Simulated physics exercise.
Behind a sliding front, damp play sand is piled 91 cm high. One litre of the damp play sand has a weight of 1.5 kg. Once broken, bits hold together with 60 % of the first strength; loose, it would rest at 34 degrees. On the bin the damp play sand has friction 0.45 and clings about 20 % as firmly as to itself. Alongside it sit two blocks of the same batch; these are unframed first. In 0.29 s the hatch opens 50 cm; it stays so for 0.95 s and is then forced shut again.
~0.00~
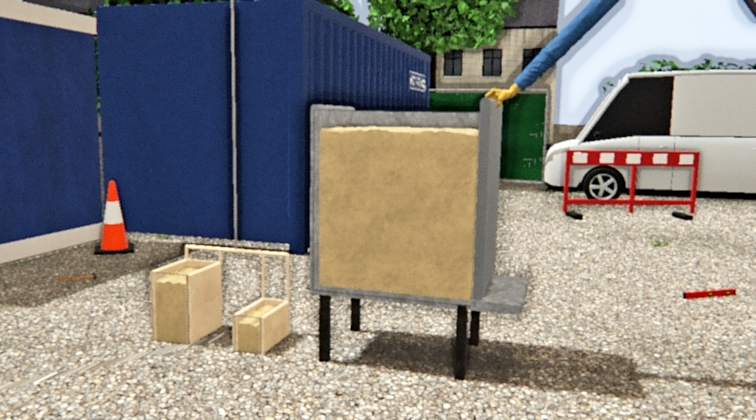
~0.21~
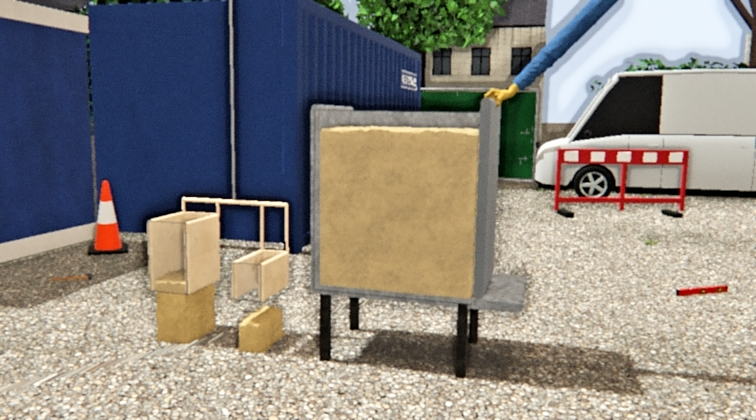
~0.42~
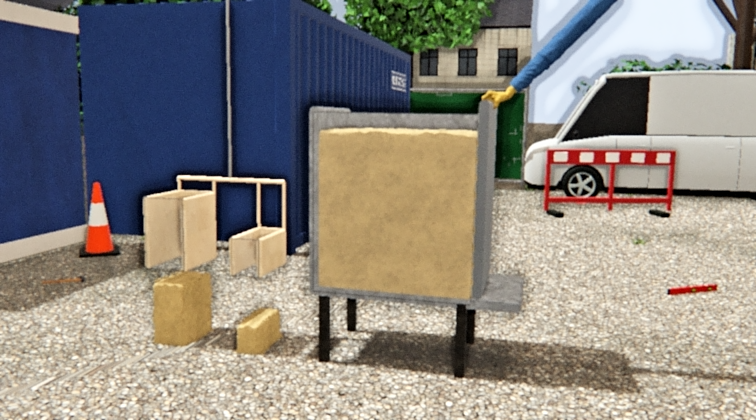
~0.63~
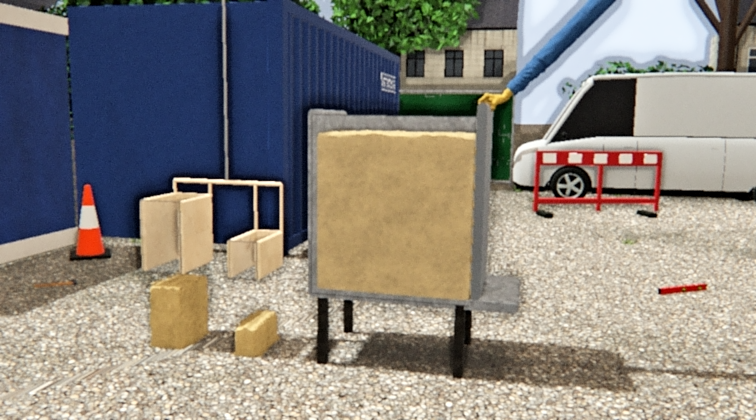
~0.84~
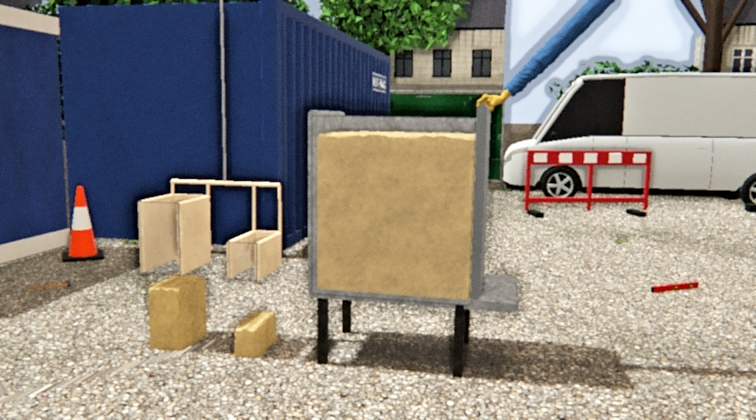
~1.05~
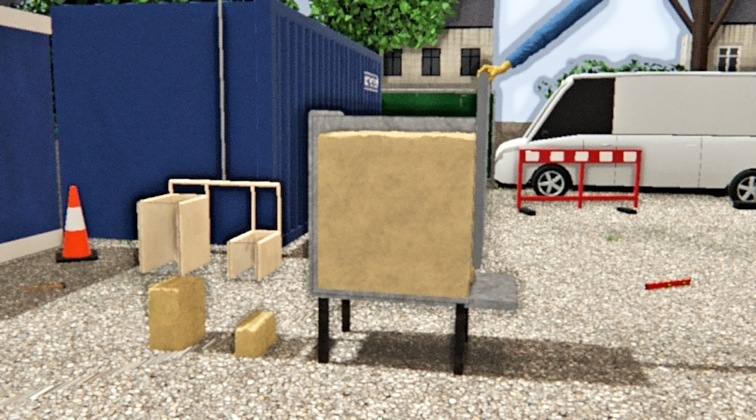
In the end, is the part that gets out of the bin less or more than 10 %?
Smaller than 10 %.
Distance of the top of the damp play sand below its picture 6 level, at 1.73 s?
Measured change: Around 0 cm.
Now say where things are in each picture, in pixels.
Top of the hatch at (485, 103), not yet moved; top of the damp play sand at (468, 132); blocks stand 39 cm, 18 cm (left to right), in the first picture.
Top of the hatch at (486, 103), not yet moved; top of the damp play sand at (469, 132); blocks stand 39 cm, 18 cm (left to right), in the second picture.
Top of the hatch at (484, 105), not yet moved; top of the damp play sand at (467, 134); blocks stand 39 cm, 18 cm (left to right), in the third picture.
Top of the hatch at (482, 108), not yet moved; top of the damp play sand at (466, 137); blocks stand 39 cm, 18 cm (left to right), in the fourth picture.
Top of the hatch at (482, 109), not yet moved; top of the damp play sand at (465, 137); blocks stand 39 cm, 18 cm (left to right), in the fifth picture.
Top of the hatch at (483, 77), moved 17 cm; top of the damp play sand at (466, 137); blocks stand 39 cm, 18 cm (left to right), in the sixth picture.
After 1.36 s, the hatch is 50 cm open and 0 % is out.
After 1.73 s, the hatch is 50 cm open and 0 % is out.
After 2.10 s, the hatch is 50 cm open and 0 % is out.
After 2.47 s, the hatch is 13 cm open and 0 % is out.
After 3.23 s, at the end, the hatch is shut and 1 % is out.
